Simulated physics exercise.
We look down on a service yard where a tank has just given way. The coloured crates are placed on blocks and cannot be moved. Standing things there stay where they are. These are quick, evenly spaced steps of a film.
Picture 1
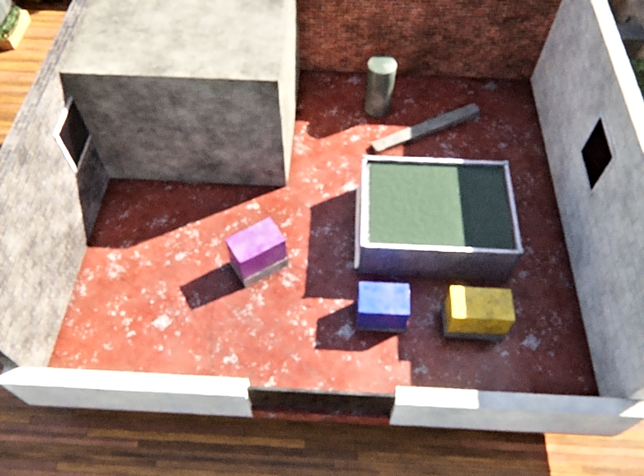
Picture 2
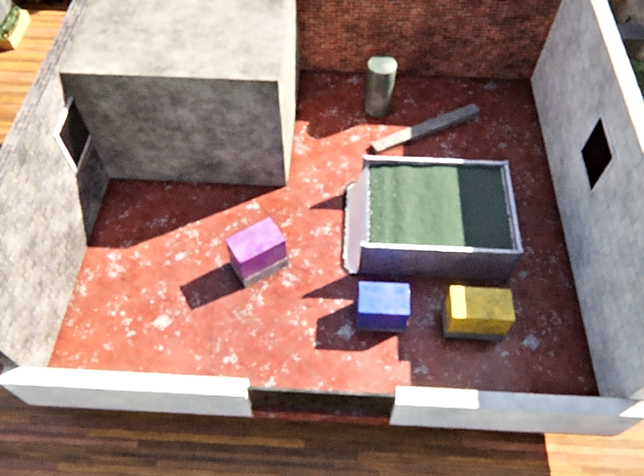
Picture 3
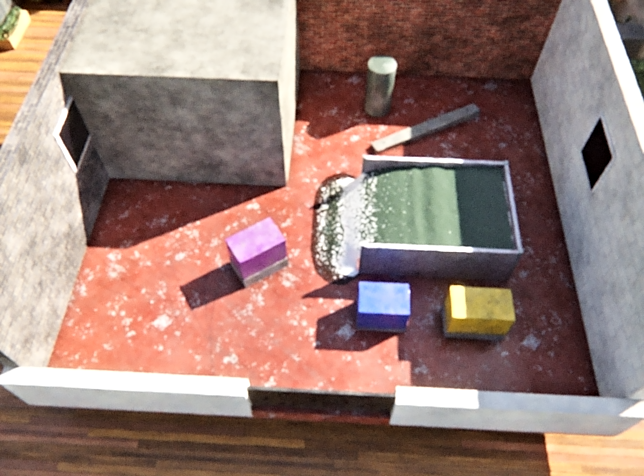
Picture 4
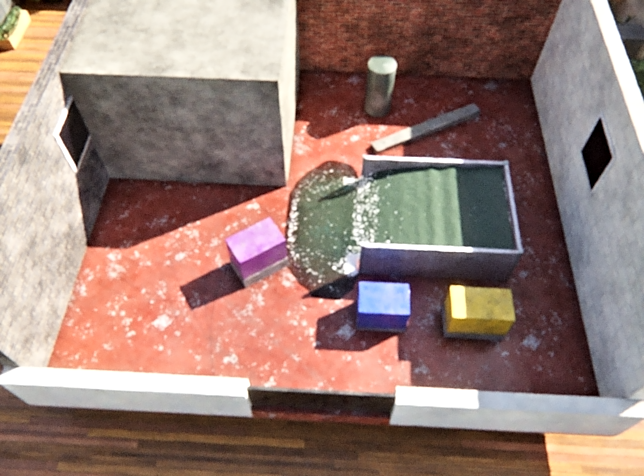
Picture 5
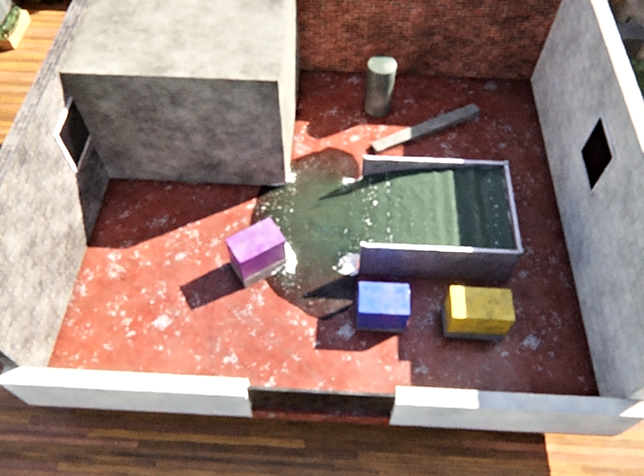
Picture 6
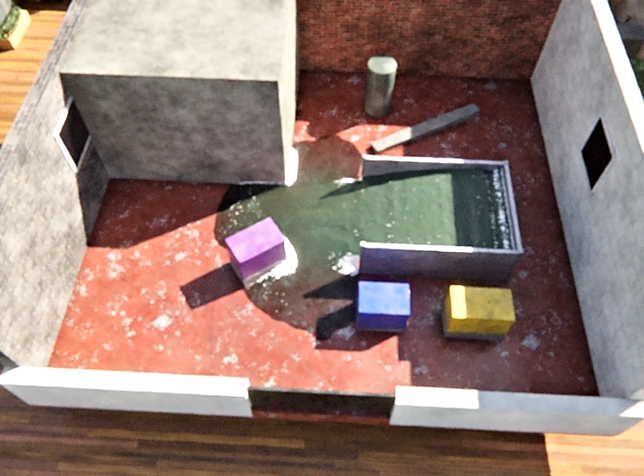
Green water pouring from the open left side of a tank, spreading across a red yard floor and around a purple block.
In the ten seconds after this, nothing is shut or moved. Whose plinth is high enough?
The yellow crate doesn't get caught by the water; the blue crate gets caught by the water; the purple crate gets caught by the water.
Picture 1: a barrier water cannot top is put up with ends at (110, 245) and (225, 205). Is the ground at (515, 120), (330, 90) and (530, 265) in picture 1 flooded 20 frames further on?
Outcome by spot, in order - unwatered, watered, unwatered.
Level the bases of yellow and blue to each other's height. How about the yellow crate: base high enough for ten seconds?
The yellow crate is reached.
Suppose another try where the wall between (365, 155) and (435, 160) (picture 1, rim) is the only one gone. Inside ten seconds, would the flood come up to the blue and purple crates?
Taking them in turn, the blue one is swamped, and the purple one is left untouched.
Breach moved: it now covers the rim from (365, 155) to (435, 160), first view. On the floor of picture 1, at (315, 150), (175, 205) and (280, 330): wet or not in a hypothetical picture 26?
Going through them in turn: Reached by the flood, then still unsoaked, then still unsoaked.
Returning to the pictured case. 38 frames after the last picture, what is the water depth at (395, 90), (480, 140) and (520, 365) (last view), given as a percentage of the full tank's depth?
Respectively 6, 0 and 4 per cent.
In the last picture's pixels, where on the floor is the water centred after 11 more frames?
Point: (307, 225).
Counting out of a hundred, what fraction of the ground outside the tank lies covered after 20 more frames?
I'd say 60 per cent.
A moment on, water covers 30 % of the floor; the yellow crate not reached, the blue crate water round its plinth, the purple crate water round its plinth.
Next, water covers 45 % of the floor; the yellow crate not reached, the blue crate water round its plinth, the purple crate water round its plinth.
Then, water covers 60 % of the floor; the yellow crate not reached, the blue crate water round its plinth, the purple crate water round its plinth.
Later, water covers 75 % of the floor; the yellow crate water round its plinth, the blue crate water round its plinth, the purple crate water round its plinth.
In the end, water covers 95 % of the floor; the yellow crate stayed above the water, the blue crate was topped, the purple crate was topped.
